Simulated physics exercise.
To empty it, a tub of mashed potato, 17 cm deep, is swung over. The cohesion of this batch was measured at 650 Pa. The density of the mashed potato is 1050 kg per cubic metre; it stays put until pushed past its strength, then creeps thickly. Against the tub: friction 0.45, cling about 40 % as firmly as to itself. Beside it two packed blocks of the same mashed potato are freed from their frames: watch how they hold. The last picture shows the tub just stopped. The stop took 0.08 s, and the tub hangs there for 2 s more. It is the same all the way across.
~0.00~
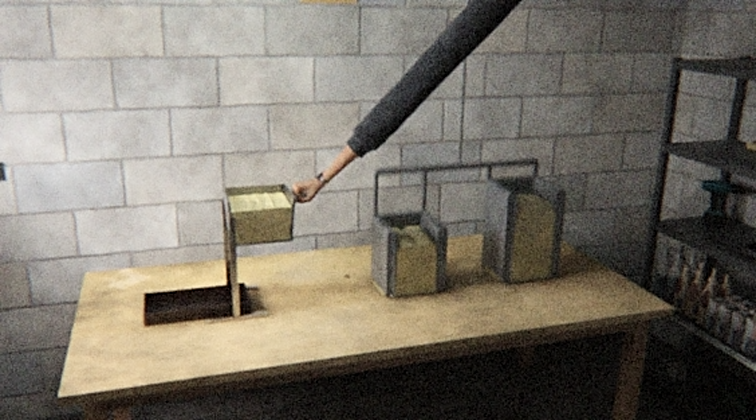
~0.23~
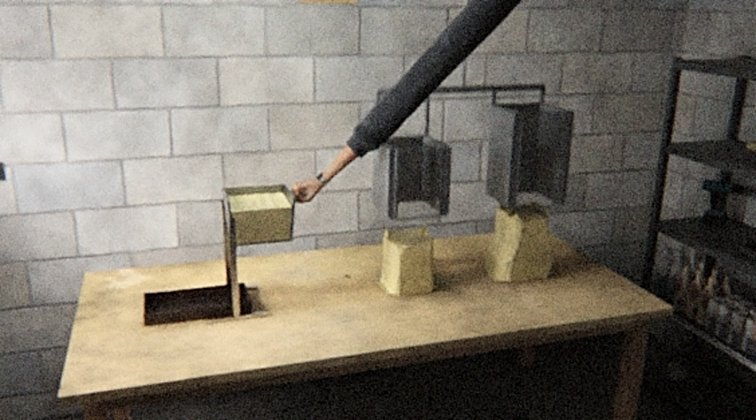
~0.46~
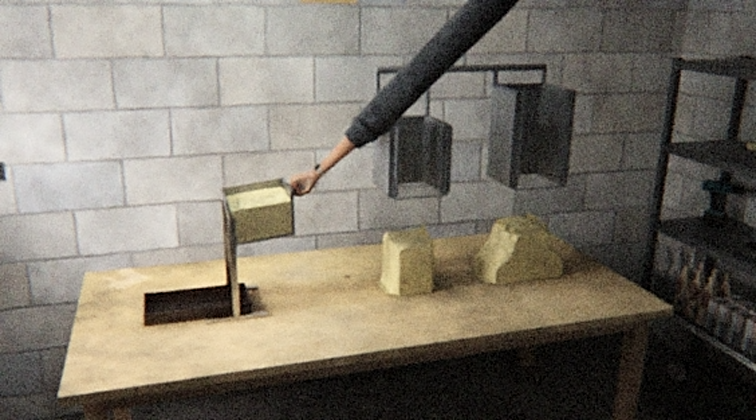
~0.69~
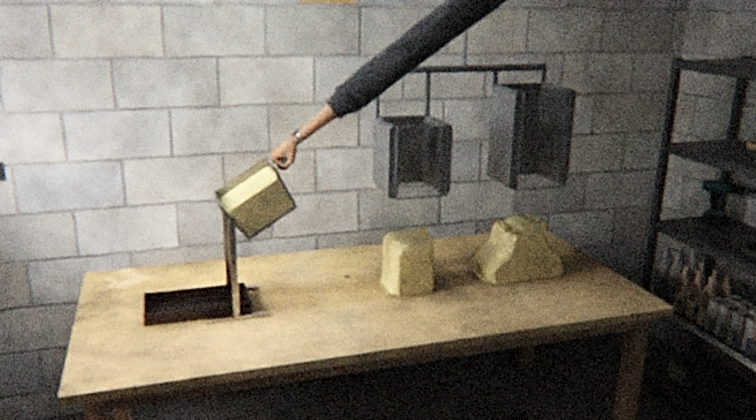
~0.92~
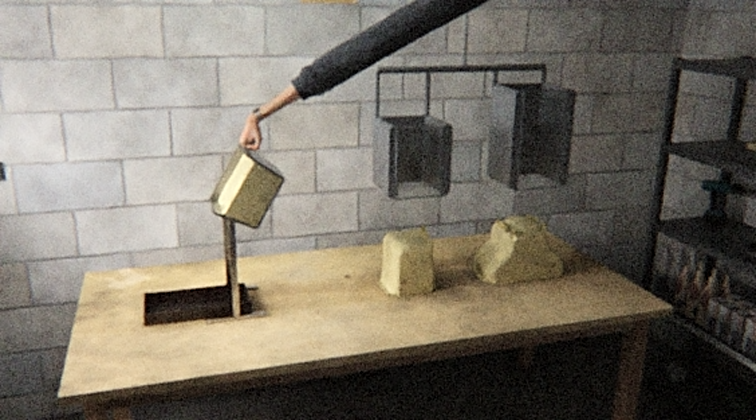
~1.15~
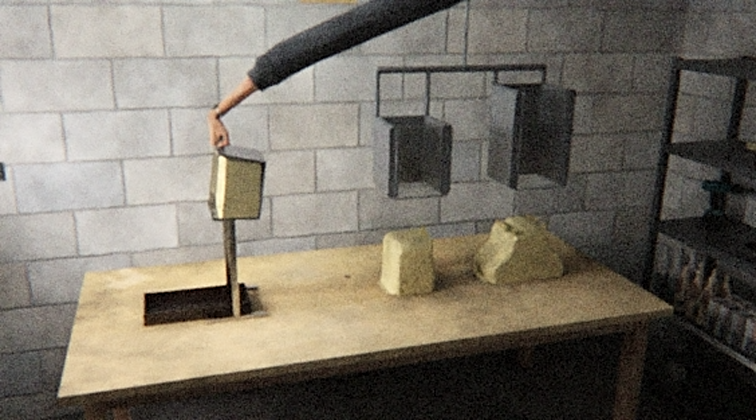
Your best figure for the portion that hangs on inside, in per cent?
The portion that hangs on inside is near 100 %.
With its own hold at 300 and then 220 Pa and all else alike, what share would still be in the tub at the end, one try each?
In turn about 45 %, 40 %.
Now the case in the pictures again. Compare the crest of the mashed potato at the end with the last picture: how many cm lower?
Some 2 cm.
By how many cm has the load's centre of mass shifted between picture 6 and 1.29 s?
Roughly 1 cm.
After 1.29 s, the tub is at 82 degrees and holds 100 %.
After 1.46 s, the tub is at 82 degrees and holds 100 %.
After 1.63 s, the tub is at 82 degrees and holds 100 %.
After 1.80 s, the tub is at 82 degrees and holds 100 %.
After 3.15 s, the tub is at 82 degrees and holds 100 %.
